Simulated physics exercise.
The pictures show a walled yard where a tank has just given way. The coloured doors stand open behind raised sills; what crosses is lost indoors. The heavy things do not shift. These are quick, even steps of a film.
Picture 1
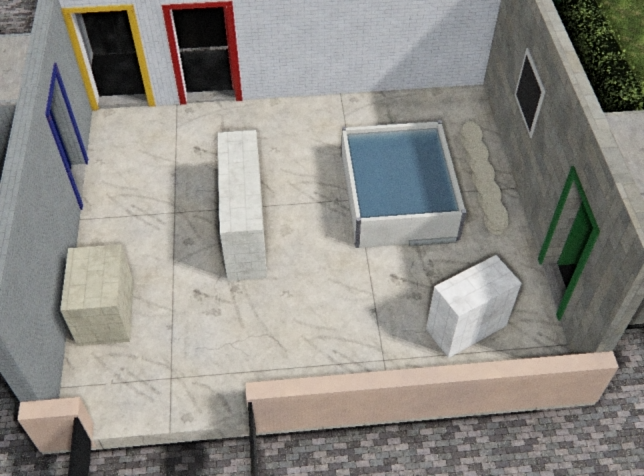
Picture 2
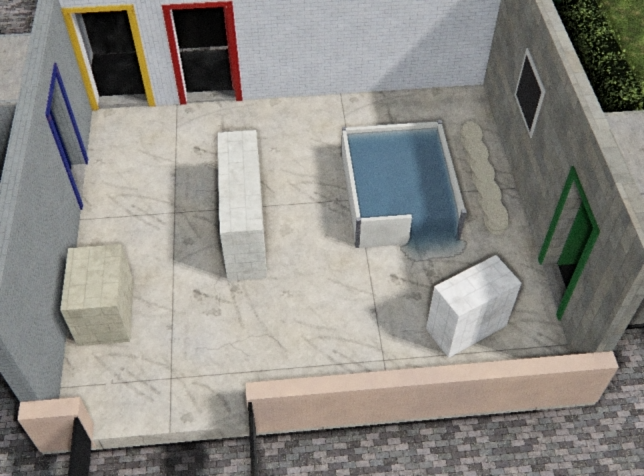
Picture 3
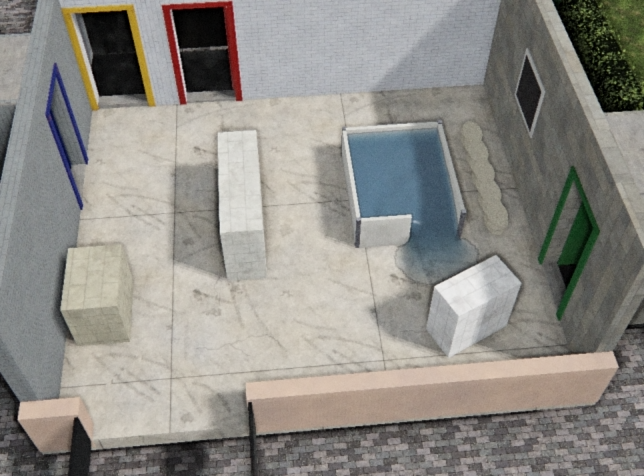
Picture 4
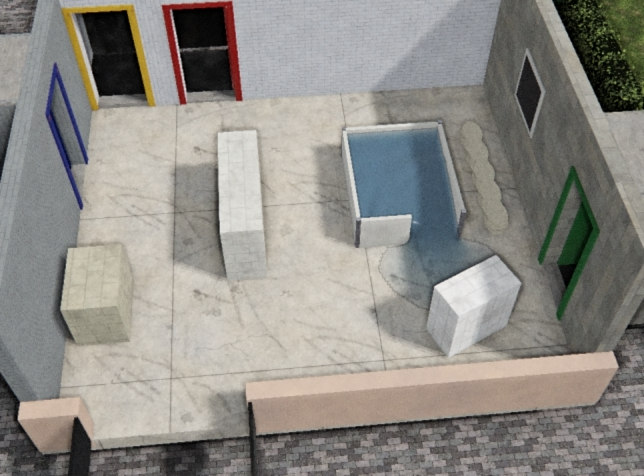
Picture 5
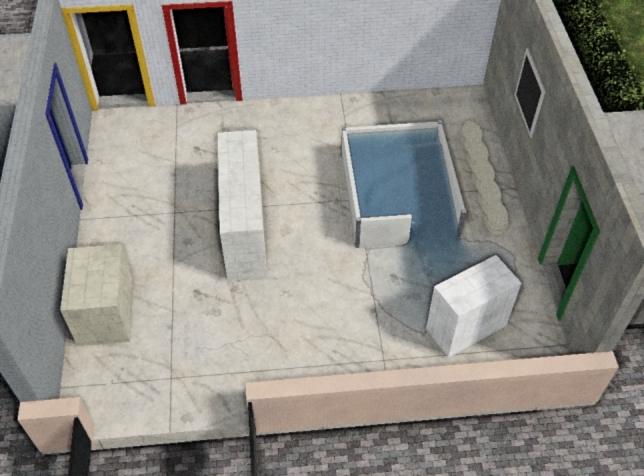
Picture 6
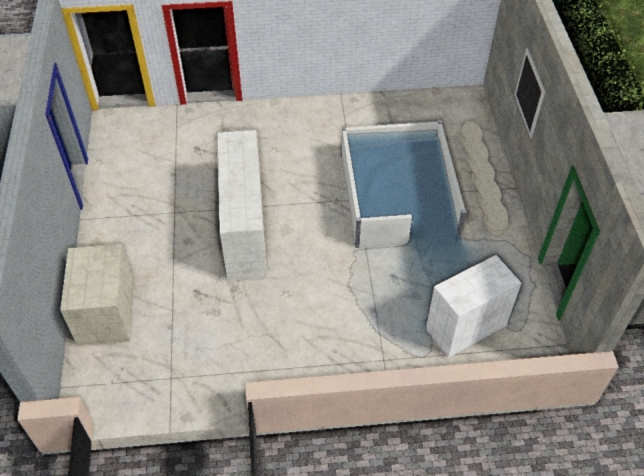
A walled yard with a pale, cracked-looking stone floor is seen from high above by a camera that stays still. Yellow and red doorways stand at the back, a blue one left and a green one right, with pale blocks around an open tank of blue water. Part of the tank's near wall gives way, and water pours through the gap, spreading across the floor and around the white block.
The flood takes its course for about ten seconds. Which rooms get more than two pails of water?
In the end: The red door stays under that; the blue door stays under that; the yellow door stays under that; the green door takes more than that.
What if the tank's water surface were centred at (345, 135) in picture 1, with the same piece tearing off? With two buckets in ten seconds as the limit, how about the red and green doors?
My reading: The red one keeps below it, the green one is over.
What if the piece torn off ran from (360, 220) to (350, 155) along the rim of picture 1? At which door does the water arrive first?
I say the red-painted one.
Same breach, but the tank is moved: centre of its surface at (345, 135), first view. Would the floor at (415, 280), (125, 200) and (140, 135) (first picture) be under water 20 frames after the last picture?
One after the other: Covered, no water, free of water.
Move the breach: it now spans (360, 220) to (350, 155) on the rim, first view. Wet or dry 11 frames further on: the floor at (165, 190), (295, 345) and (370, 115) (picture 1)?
As listed: Not flooded, covered, dry.
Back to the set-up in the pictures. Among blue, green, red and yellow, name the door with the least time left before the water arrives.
That is the green one.
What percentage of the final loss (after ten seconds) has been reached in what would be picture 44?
Some 60 per cent.
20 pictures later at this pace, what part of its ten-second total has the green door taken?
I make it 50 per cent.
A moment on, water covers 15 % of the floor; the red door not reached, the blue door not reached, the yellow door not reached, the green door under two buckets in.
Next, water covers 20 % of the floor; the red door not reached, the blue door not reached, the yellow door not reached, the green door over two buckets in.
Then, water covers 35 % of the floor; the red door not reached, the blue door not reached, the yellow door not reached, the green door far over two buckets in.
Later, water covers 40 % of the floor; the red door not reached, the blue door not reached, the yellow door not reached, the green door far over two buckets in.
In the end, water covers 55 % of the floor; the red door not reached, the blue door wet at the sill, nothing in, the yellow door not reached, the green door far over two buckets in.
